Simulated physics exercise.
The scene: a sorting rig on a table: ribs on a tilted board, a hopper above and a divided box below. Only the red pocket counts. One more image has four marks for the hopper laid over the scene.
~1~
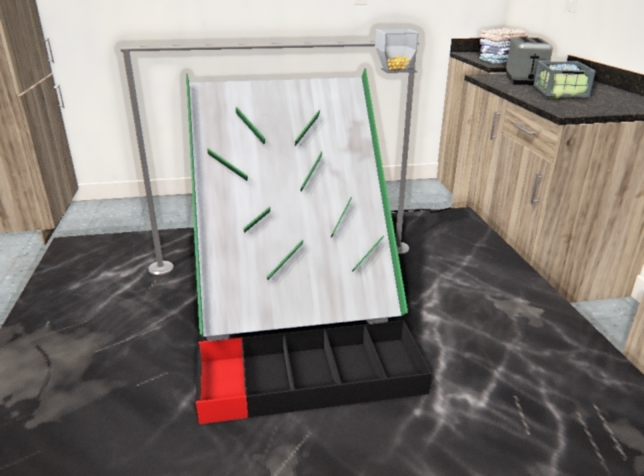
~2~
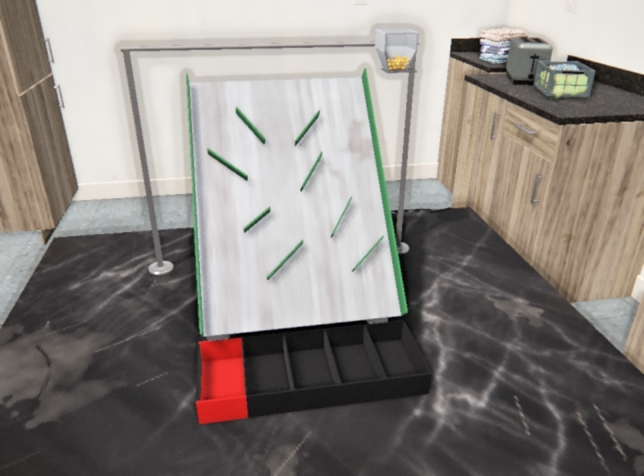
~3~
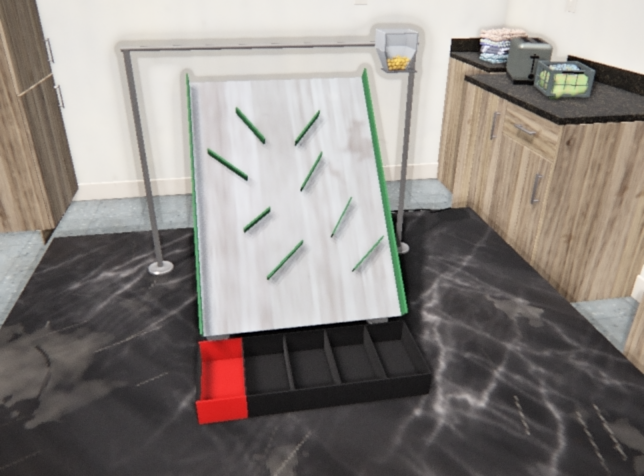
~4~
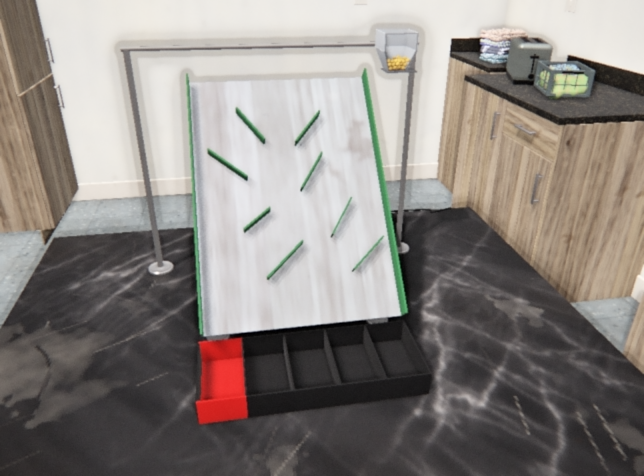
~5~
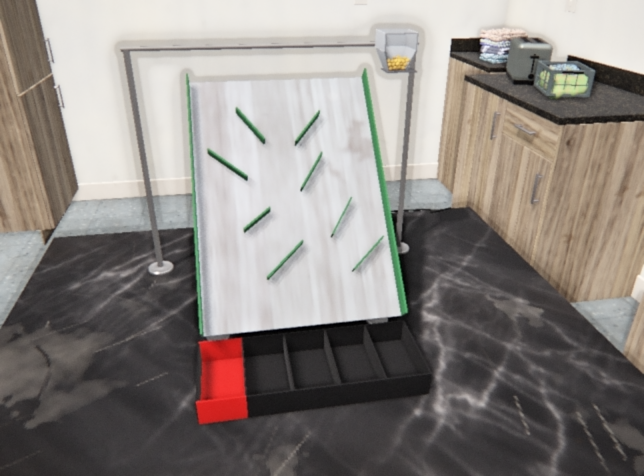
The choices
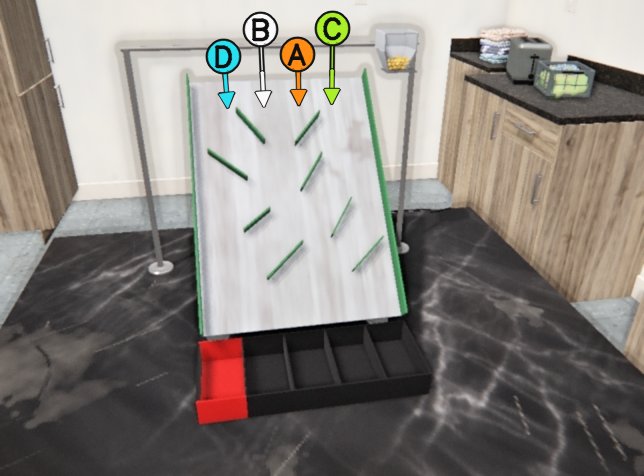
Nothing visibly moves: a clear hopper of small yellow pieces stays at the upper right of a metal frame, above a tilted pale board with green ribs and a divided black box whose leftmost pocket is red.
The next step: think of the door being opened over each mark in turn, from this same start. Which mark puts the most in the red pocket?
Take A.
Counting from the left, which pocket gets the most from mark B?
The first.
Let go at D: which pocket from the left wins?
It is the first one.
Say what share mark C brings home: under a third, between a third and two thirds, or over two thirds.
Under a third.
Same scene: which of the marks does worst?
The answer is C.
On the marked copy, mark A meets the board at (298, 99); mark B meets the board at (263, 101); mark C meets the board at (331, 98); mark D meets the board at (227, 102).
If A is chosen, the bulk in the red pocket, close to a quarter in other pockets.
If B is chosen, close to half in the red pocket, close to half in other pockets.
If C is chosen, a small share in the red pocket, the bulk in other pockets, a small share outside the box.
If D is chosen, close to half in the red pocket, close to a third in other pockets, only a few held on the board, a small share outside the box.
